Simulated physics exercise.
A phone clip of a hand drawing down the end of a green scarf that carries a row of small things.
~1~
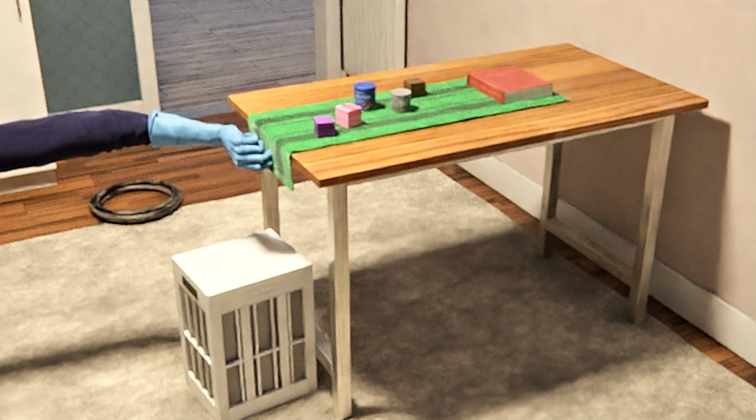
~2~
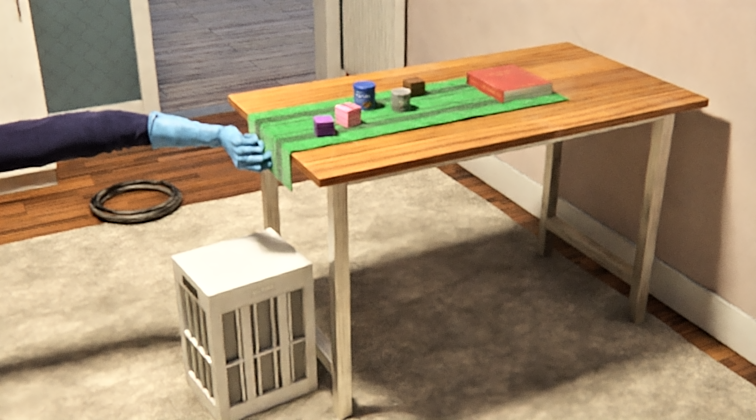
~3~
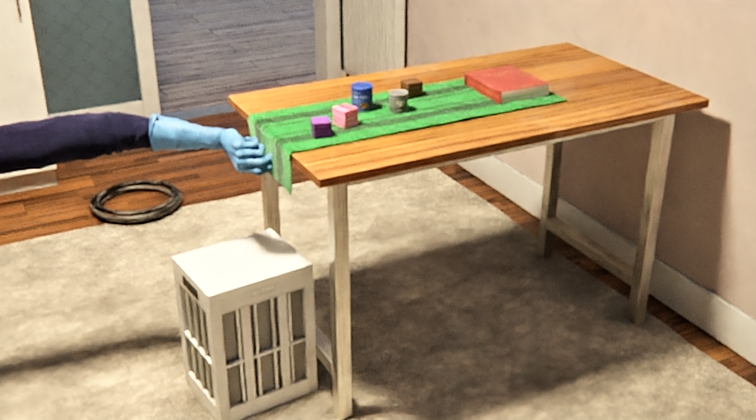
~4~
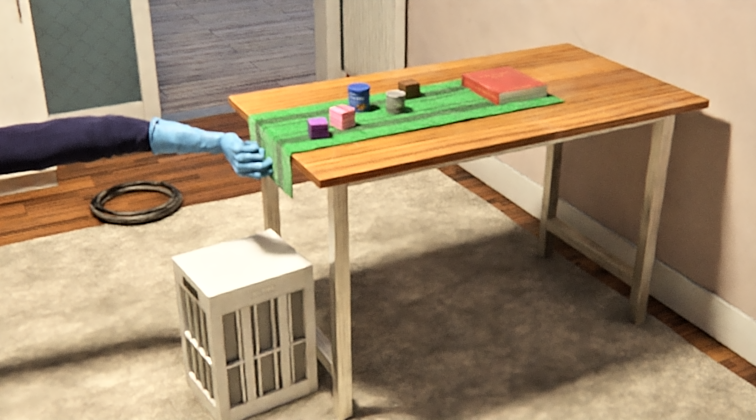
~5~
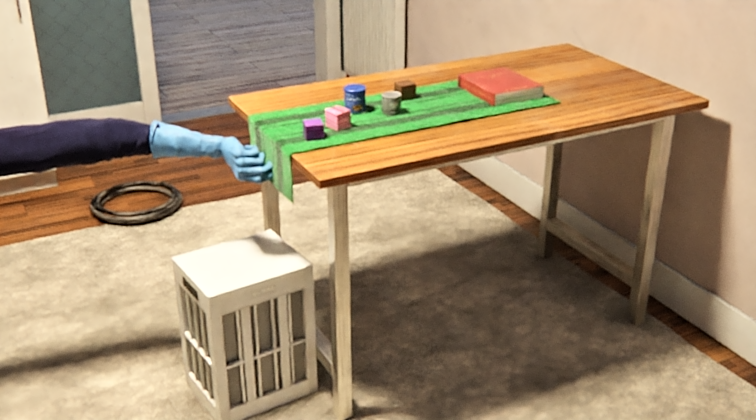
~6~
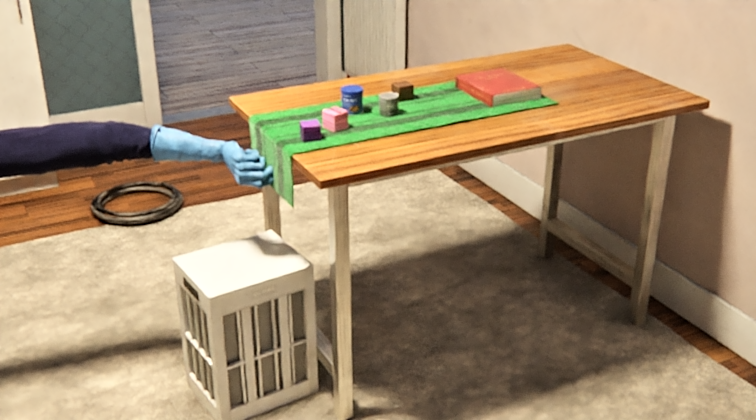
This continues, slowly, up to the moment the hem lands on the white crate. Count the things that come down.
The count of fallen things is two.
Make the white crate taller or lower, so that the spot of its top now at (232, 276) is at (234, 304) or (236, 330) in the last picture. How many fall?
Over the edge go 3 and 4.
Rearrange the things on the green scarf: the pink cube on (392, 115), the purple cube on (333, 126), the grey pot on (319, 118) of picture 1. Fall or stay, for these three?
The pink cube holds on; the purple cube goes over; the grey pot drops off.
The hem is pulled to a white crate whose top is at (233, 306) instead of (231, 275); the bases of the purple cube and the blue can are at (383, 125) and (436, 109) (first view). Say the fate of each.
The purple cube drops off, the blue can keeps its place on top.
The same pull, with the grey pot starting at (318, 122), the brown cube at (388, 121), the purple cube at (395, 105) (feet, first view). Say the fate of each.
The grey pot is carried off, the brown cube holds on, the purple cube stays on.
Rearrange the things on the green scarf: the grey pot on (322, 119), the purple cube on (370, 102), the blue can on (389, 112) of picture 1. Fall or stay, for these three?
The grey pot comes down; the purple cube remains up; the blue can holds on.
Soon after, hem near (273, 221); purple cube gone.
Then, hem on the crate; purple cube and pink cube gone.
At rest, hem on the crate; purple cube and pink cube gone. It carries off two.
